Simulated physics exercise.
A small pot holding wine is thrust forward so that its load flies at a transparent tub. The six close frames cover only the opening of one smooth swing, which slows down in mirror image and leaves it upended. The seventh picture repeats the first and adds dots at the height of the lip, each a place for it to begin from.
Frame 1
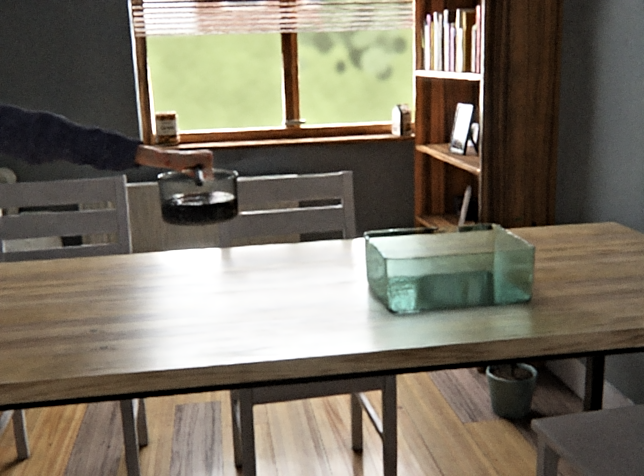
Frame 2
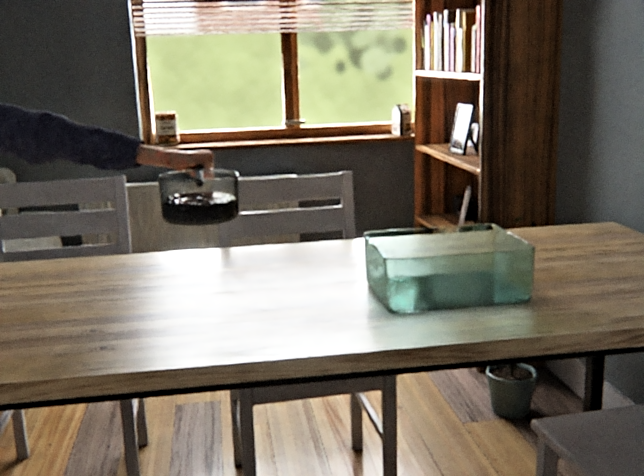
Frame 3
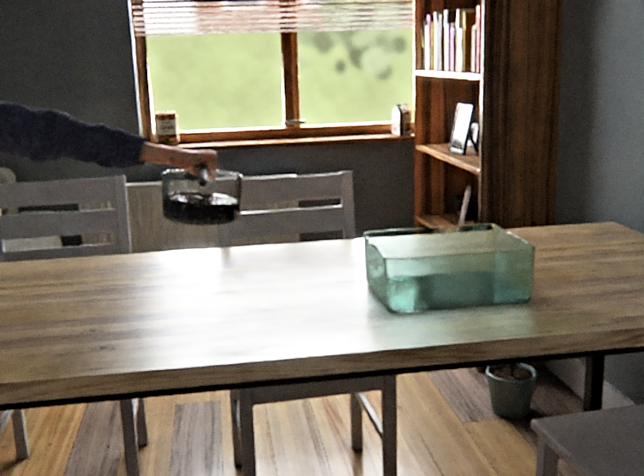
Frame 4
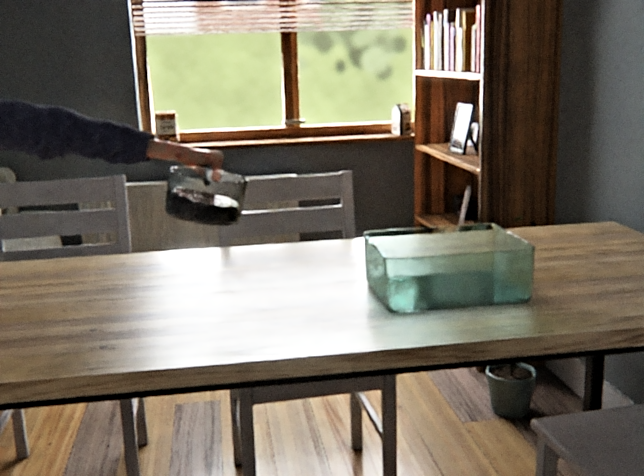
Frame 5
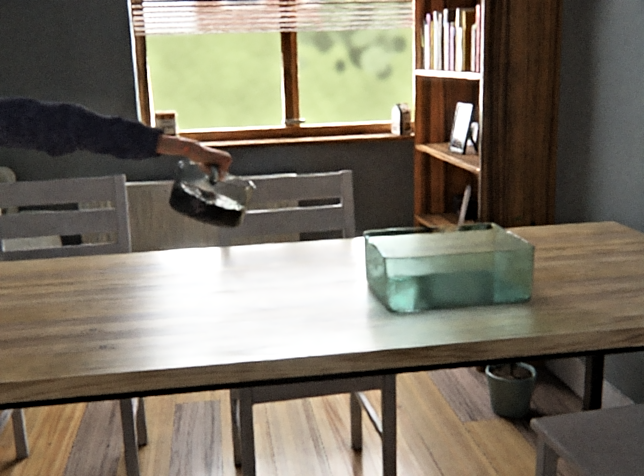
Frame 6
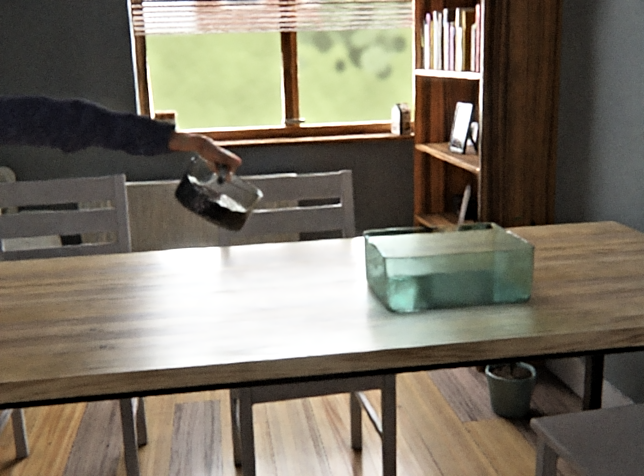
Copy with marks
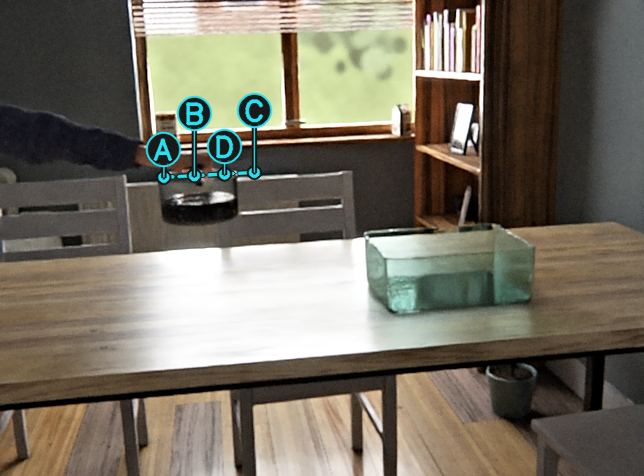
In a dining room, a hand holding a small pot of dark liquid above a table gradually tilts it rightward, facing a clear tub.
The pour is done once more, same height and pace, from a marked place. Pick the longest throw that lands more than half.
Choose C.
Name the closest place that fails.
D.
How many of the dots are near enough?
One of the four.
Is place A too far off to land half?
Yes, that goes wrong.
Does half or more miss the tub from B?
Yes, that goes wrong.
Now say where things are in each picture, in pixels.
In the first picture, upright, lip at (235, 173); tub from (387, 313) to (531, 301); nothing has left yet.
In the second picture, upright, lip at (236, 173); nothing has left yet.
In the third picture, tipped about 5°, lip at (240, 175); nothing has left yet.
In the fourth picture, tipped about 11°, lip at (246, 180); nothing has left yet.
In the fifth picture, tipped about 21°, lip at (253, 186); nothing has left yet.
In the sixth picture, tipped about 32°, lip at (261, 193); nothing has left yet.
In cyan, A at (163, 177); B at (194, 175); C at (254, 172); D at (224, 174).
With A, about 0 % lands in the tub, 100 % falls short.
With B, about 0 % lands in the tub, 96 % falls short and 4 % goes beside or beyond.
With C, about 67 % lands in the tub, 23 % falls short and 11 % goes beside or beyond.
With D, about 12 % lands in the tub, 84 % falls short and 4 % goes beside or beyond.
